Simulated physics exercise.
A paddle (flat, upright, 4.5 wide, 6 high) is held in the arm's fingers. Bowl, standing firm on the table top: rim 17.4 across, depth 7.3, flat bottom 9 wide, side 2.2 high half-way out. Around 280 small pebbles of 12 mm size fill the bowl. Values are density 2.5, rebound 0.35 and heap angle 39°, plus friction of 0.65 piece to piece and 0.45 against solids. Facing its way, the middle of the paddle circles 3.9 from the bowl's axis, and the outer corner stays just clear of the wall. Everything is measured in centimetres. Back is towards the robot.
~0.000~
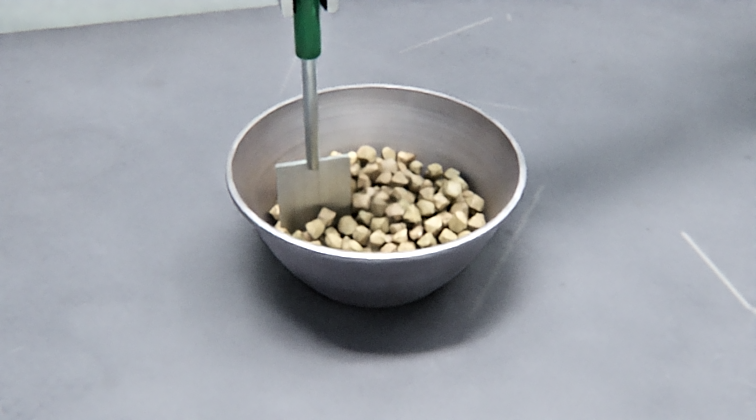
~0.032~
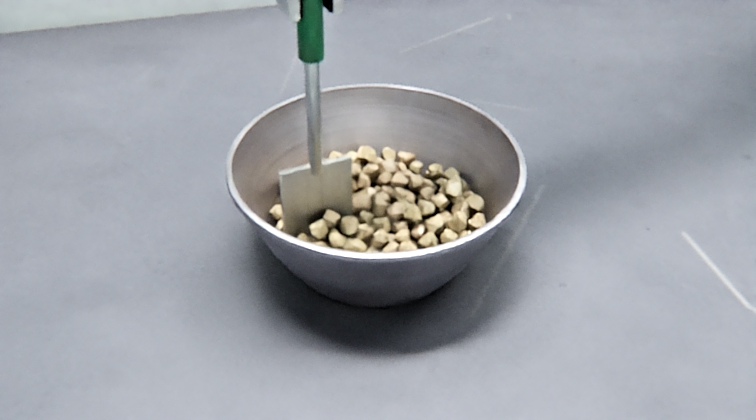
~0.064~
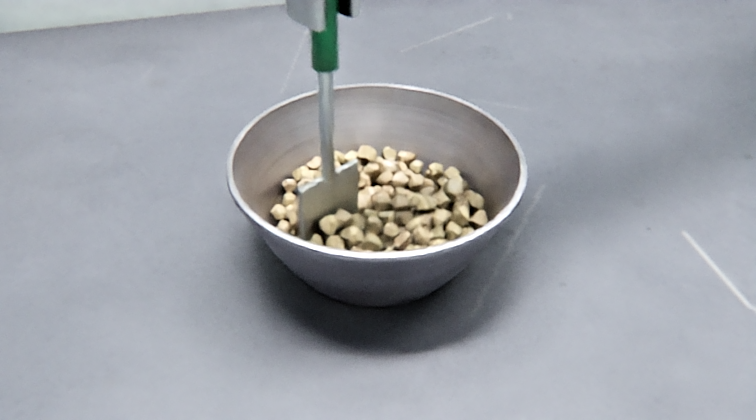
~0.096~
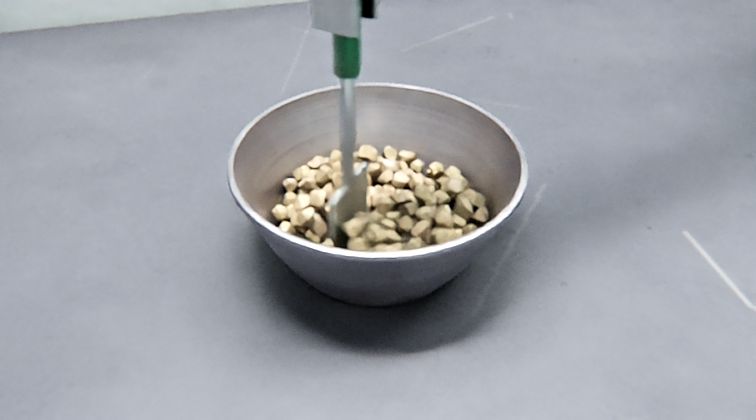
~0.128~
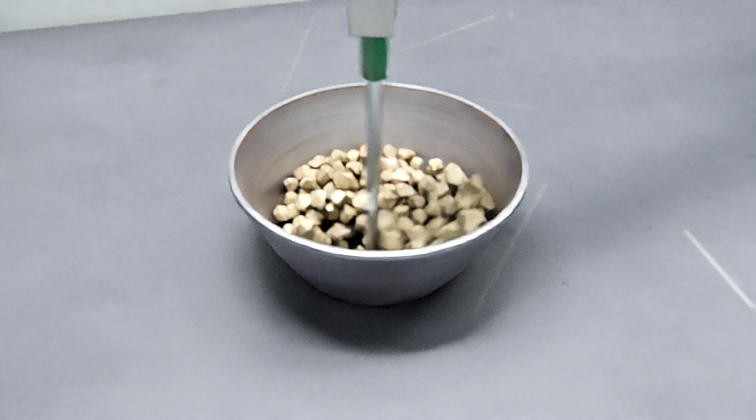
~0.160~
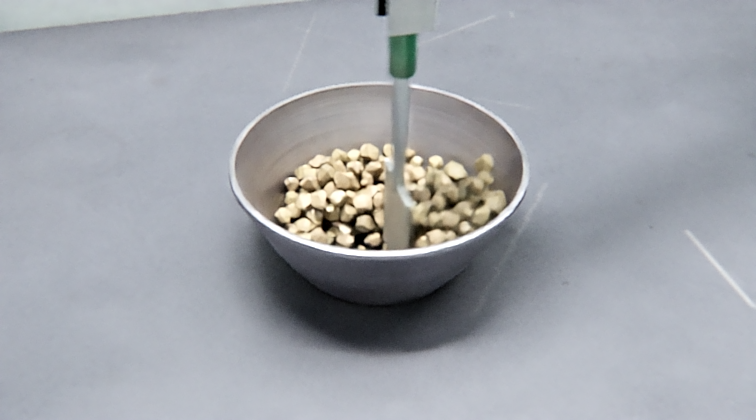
To begin with, a flat metal paddle on a green-handled rod, held by a robot gripper, stands at the left side of a metal bowl of small tan pebbles. It then sweeps through them toward the right, turning edge-on as it goes, and pushes pebbles into a heap at the right side.
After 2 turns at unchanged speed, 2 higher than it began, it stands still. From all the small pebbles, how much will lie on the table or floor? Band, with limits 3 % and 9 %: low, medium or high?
High.
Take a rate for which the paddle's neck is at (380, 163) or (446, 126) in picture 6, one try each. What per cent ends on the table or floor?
So, roughly 10 percent the first time and 40 percent the second.
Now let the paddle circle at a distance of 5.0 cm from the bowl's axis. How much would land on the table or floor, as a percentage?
Then about 0 per cent.
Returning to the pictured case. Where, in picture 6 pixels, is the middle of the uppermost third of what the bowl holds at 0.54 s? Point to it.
Look near (288, 188) for its middle.
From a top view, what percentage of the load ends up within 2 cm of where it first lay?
Roughly 10 percent of the load.
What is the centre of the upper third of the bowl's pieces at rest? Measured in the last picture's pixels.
Looks like roughly (339, 214) to me.
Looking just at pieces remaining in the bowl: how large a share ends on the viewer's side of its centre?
Close to 50 in a hundred.
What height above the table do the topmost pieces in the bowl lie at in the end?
It reaches some 7.0 cm above the table.
By 0.54 s, 337° round, highest piece 9 above the table; 265 in the bowl, 14 on the table or floor, 5 in flight or on the tool.
By 0.92 s, 224° round, highest piece 9 above the table; 246 in the bowl, 36 on the table or floor, 2 in flight or on the tool.
By 1.31 s, 0° round, highest piece 8 above the table; 242 in the bowl, 42 on the table or floor.
By 2.01 s, 0° round, highest piece 8 above the table; 242 in the bowl, 42 on the table or floor.
Final count, 242 in the bowl, 42 on the table or floor. That is 15 % on the table or floor.
